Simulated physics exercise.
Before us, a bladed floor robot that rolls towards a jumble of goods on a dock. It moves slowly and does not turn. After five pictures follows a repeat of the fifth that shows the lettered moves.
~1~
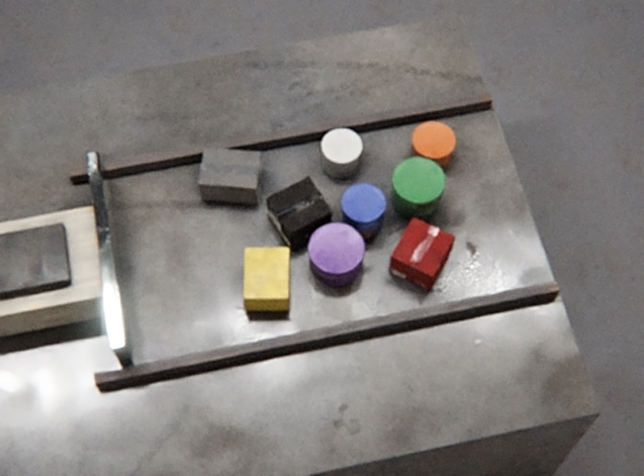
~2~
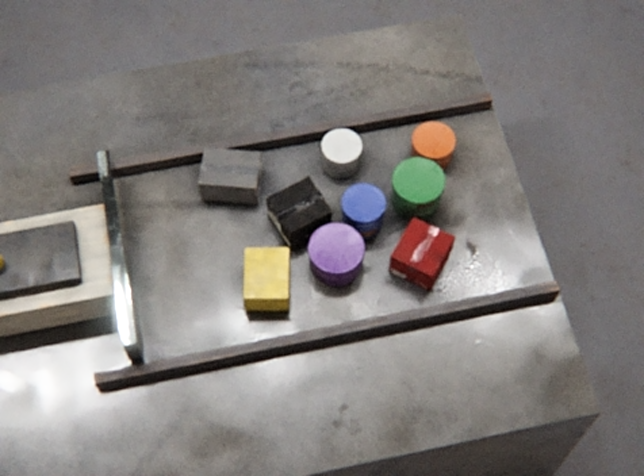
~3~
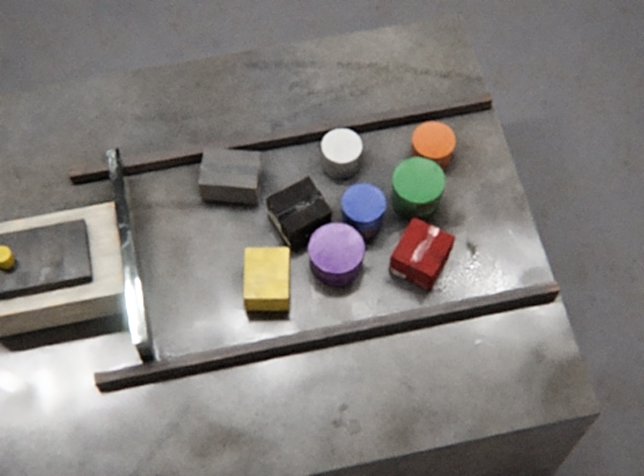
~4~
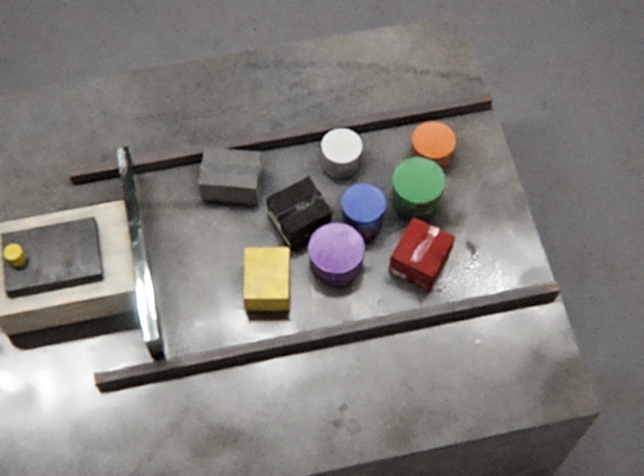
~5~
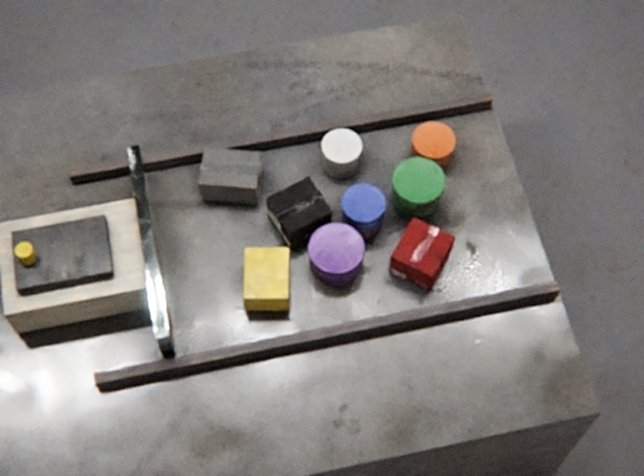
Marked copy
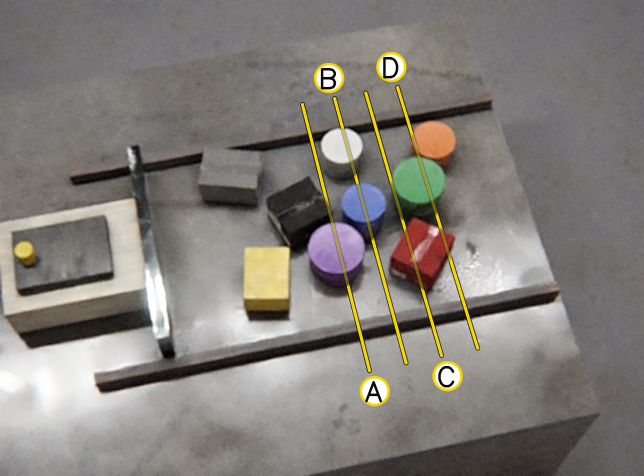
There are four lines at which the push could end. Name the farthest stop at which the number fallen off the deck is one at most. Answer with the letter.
It can go as far as C.
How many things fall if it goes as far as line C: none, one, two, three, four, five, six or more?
By then, none.
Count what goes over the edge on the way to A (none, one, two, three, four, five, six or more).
By then, none.
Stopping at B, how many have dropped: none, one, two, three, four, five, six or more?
The count is none.
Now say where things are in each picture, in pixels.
The first picture shows green pail (417, 191); purple pail (336, 255); white pail (342, 154).
The second picture shows robot (37, 258); red box (422, 254).
The third picture shows robot (49, 255); black parcel (299, 213).
The fourth picture shows robot (59, 253); blue pail (363, 212).
The fifth picture shows robot (70, 252); green pail (417, 191); purple pail (336, 255); white pail (342, 154).
On the marked copy, A at (334, 228); B at (368, 222); C at (401, 215); D at (435, 209).
With C. Early on, robot (165, 234); grey parcel (264, 167); yellow crate (280, 276).
Further on, robot (258, 216); orange pail (437, 145); green pail (447, 182).
At the end, robot (325, 203); orange pail (496, 126); red box (534, 251); none fallen.
As for the rest, A is within the limit but short; B is within the limit but short; D drops three.
